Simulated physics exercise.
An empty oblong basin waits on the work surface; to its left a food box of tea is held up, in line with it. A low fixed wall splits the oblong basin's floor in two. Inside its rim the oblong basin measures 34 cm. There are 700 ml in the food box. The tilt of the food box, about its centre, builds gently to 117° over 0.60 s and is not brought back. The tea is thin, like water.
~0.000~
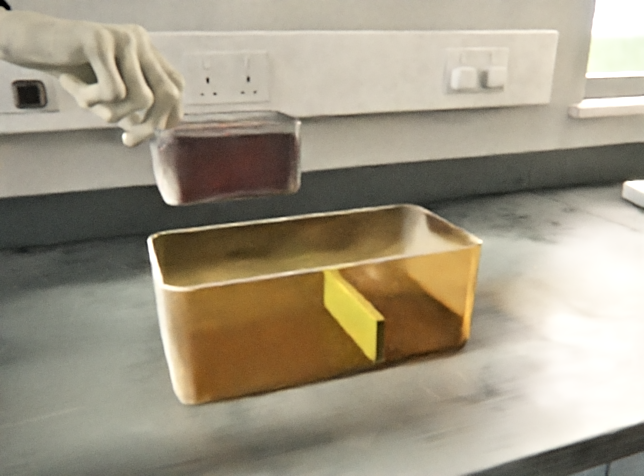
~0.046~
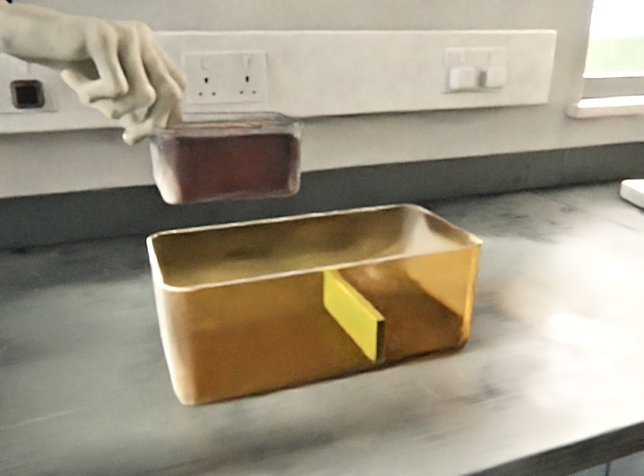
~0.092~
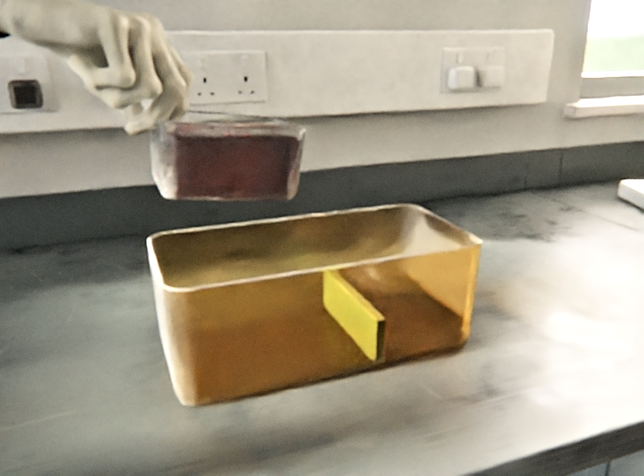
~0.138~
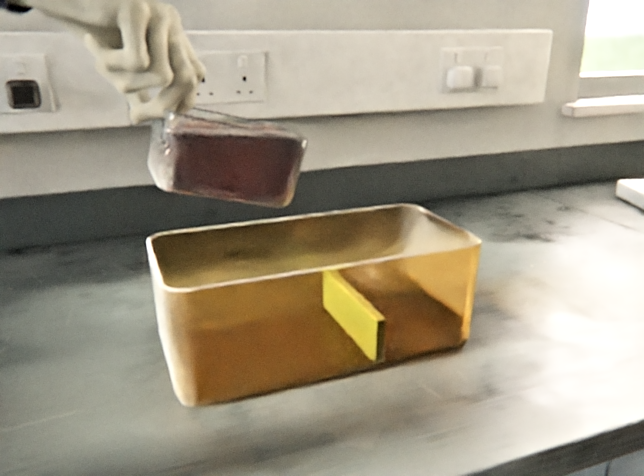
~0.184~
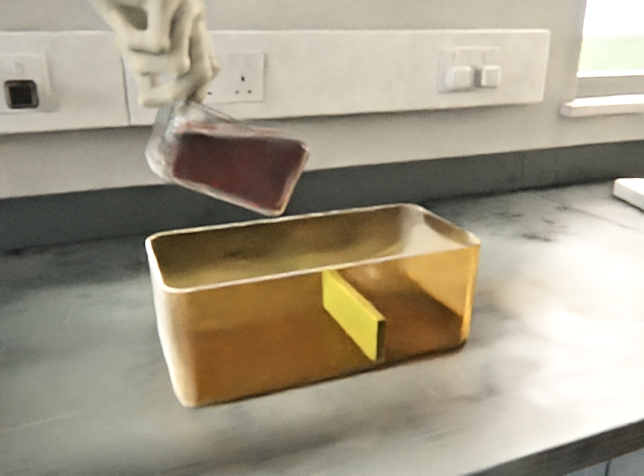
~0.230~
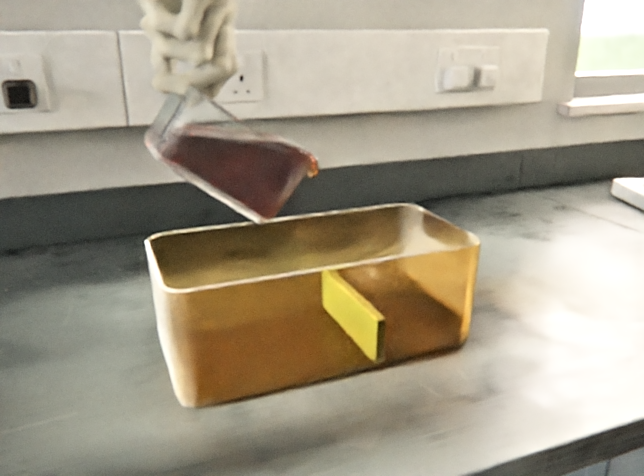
The clip shows a hand holding a clear food box of dark reddish-brown tea above an oblong amber basin with a yellow wall, then gradually tilting it down to the right until a little tea appears at its lower edge.
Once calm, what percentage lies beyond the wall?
About 15 per cent.
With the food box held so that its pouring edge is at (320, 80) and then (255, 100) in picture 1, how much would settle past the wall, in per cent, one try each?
In turn about 60 and 5 per cent.
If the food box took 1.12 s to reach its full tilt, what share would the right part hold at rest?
Then about 40 per cent.
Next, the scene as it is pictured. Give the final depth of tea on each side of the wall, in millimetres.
Left about 18 mm, right about 6 mm.
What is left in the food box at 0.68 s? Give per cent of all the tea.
Some 0 per cent.
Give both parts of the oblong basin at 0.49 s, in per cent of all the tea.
Near 56 on the left, 14 on the right.
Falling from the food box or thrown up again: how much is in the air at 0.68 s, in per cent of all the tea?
About 4 per cent.
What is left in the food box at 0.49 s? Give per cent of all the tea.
Some 10 per cent.
By 0.49 s the tilt is 108° and 11 per cent is still to pour, 55 is left of the wall and 14 right of it.
By 0.68 s the tilt is 117° and 0 per cent is still to pour, 82 is left of the wall and 14 right of it.
By 0.88 s the tilt is 117° and 0 per cent is still to pour, 81 is left of the wall and 14 right of it.
By 1.10 s the tilt is 117° and 0 per cent is still to pour, 81 is left of the wall and 15 right of it.
At rest 81 per cent lies left of the wall, 15 right of it and 4 outside.
